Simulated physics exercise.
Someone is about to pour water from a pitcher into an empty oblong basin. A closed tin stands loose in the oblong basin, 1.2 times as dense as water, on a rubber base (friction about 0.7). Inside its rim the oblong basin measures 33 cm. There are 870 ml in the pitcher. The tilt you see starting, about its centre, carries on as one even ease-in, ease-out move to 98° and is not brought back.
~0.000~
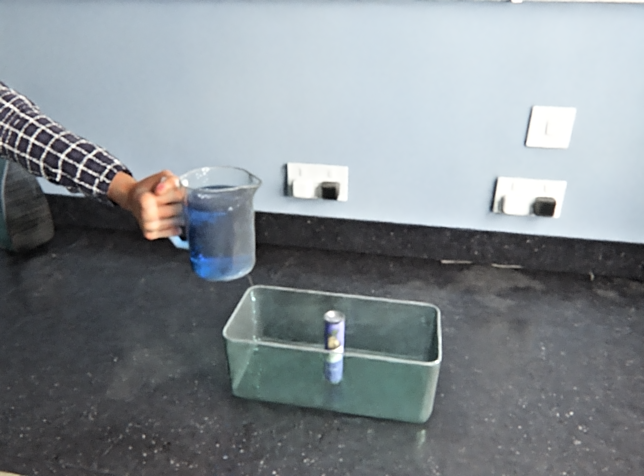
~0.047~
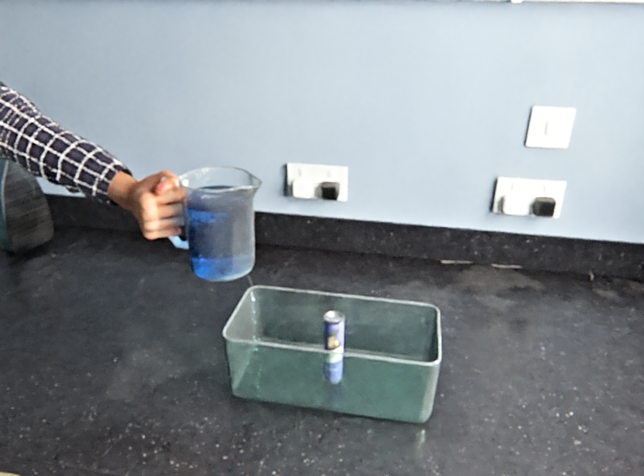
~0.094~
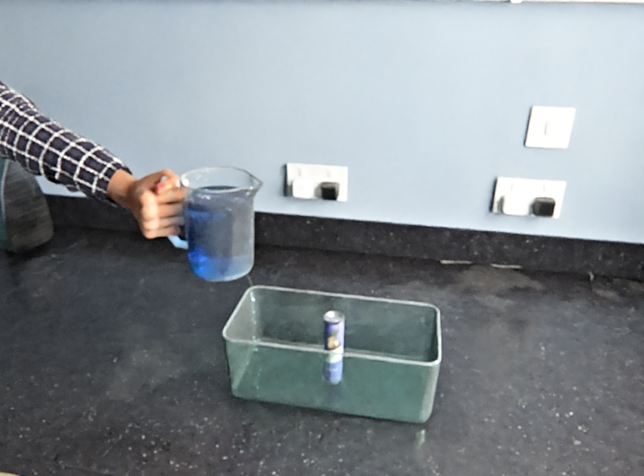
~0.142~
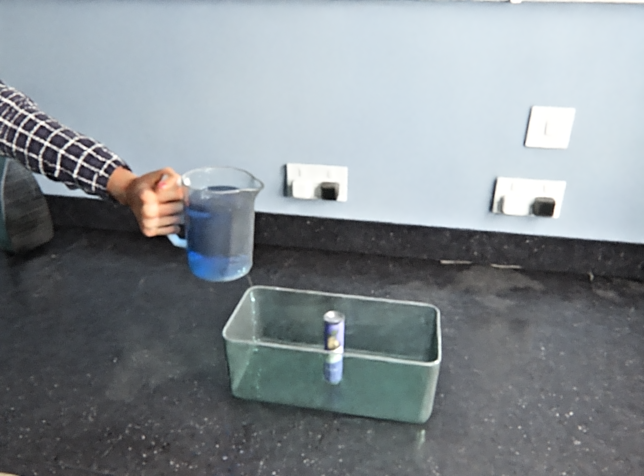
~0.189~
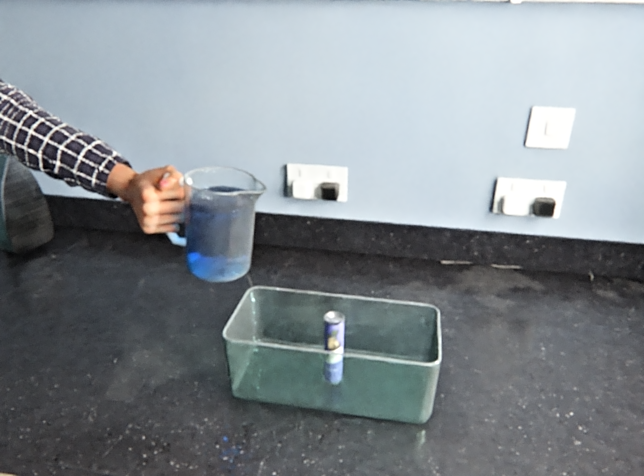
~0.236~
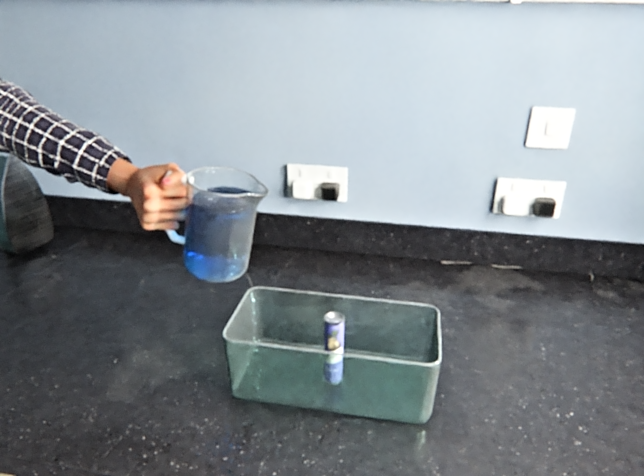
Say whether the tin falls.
The tin topples.
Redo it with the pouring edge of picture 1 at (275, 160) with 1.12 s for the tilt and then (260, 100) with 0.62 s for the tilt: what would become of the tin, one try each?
First it falls; then it keeps standing.
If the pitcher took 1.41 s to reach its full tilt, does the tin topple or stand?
The tin topples.
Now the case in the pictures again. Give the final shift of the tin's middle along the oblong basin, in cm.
Some 9.5 cm.
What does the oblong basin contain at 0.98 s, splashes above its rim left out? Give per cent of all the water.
Near 30 in a hundred.
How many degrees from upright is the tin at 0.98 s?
It is at some 10°.
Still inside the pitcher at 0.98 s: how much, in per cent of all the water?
Near 50 in a hundred.
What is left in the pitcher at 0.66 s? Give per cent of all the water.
About 92 per cent.
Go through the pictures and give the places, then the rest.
The first frame shows tilt 0°; pouring edge (262, 183); surface from (189, 192) to (251, 197); the oblong basin's rim runs from (237, 310) to (439, 334); the tin's top is at (335, 320).
The second frame shows tilt 0°; pouring edge (262, 183); surface from (189, 192) to (251, 198).
The third frame shows tilt 2°; pouring edge (263, 184); surface from (189, 192) to (251, 198).
The fourth frame shows tilt 4°; pouring edge (264, 186); surface from (190, 193) to (253, 199).
The fifth frame shows tilt 6°; pouring edge (266, 189); surface from (191, 193) to (254, 200).
The sixth frame shows tilt 10°; pouring edge (269, 192); surface from (192, 194) to (257, 201).
After 0.66 s the tilt is 60° and 92 per cent is still to pour; the tin stands where it began.
After 0.98 s the tilt is 92° and 50 per cent is still to pour; the tin leans 12°.
After 1.30 s the tilt is 98° and 12 per cent is still to pour; the tin lies on its side.
After 1.66 s the tilt is 98° and 2 per cent is still to pour; the tin lies on its side.
In the end the tin lies on its side.
